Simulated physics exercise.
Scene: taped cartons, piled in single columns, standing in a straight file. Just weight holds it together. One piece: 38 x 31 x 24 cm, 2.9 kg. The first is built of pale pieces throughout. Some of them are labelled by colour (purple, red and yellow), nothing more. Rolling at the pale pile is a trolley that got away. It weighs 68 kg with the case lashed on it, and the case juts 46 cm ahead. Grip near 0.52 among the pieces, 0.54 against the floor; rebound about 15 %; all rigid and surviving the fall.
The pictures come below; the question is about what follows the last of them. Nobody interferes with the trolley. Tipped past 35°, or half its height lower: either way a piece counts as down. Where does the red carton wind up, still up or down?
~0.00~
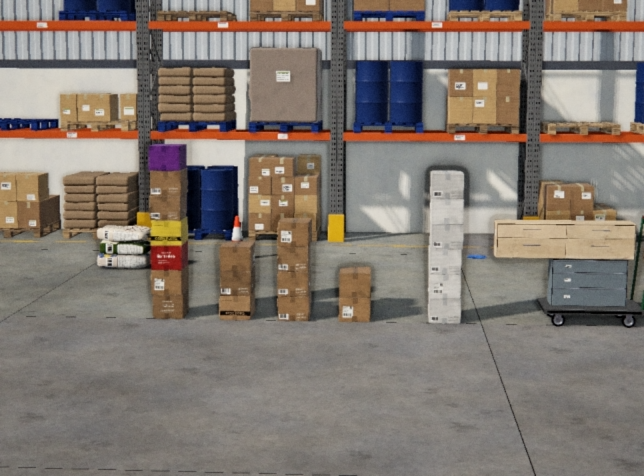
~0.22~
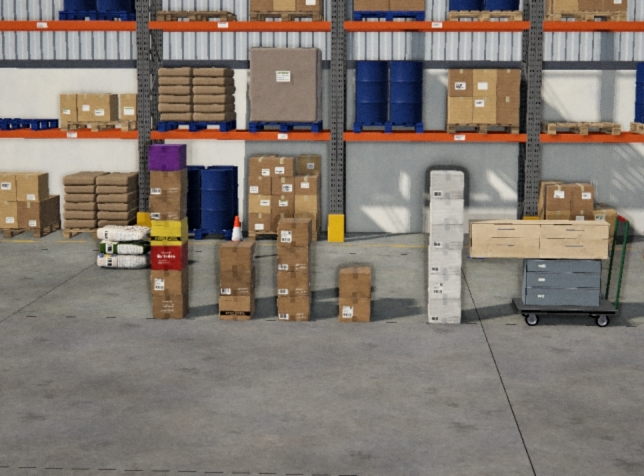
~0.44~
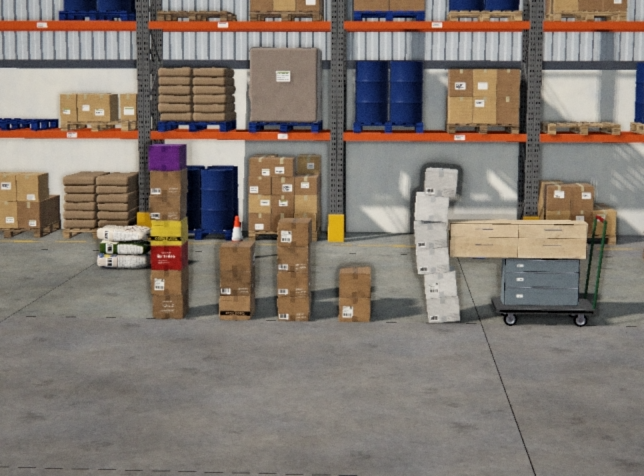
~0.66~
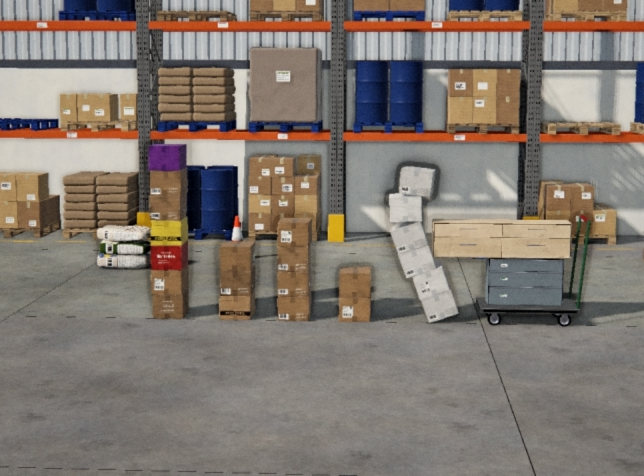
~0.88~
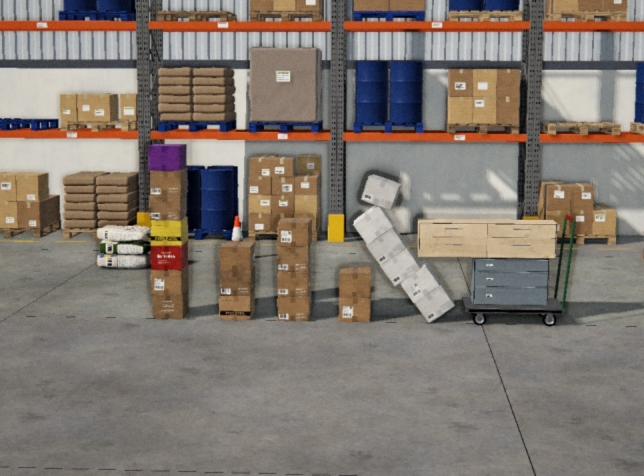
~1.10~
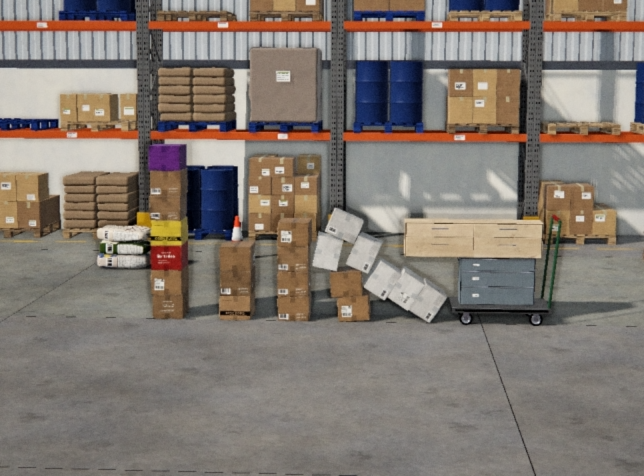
Once all is still, the red carton is still up.
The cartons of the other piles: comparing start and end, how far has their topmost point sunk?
Roughly 0 centimetres lower at the end.
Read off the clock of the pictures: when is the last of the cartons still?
At roughly 2.0 seconds.
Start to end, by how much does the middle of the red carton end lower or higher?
Lower by close to 0 cm.
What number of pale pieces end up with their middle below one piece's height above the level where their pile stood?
Among the pale pieces, the count is 2.
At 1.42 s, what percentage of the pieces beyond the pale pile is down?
0 percent by then.
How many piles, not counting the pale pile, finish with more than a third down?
Looks like 0 of them in total.
After 1.18 s, 6 of the pale pile down; none of the 16 other cartons down, 4 disturbed; red carton unmoved.
In the end (2.3 s), 6 of the pale pile down; none of the 16 other cartons down, 4 disturbed; red carton unmoved; yellow carton unmoved; purple carton unmoved. From the last view, middles, red carton near (170, 255), yellow carton near (169, 231).
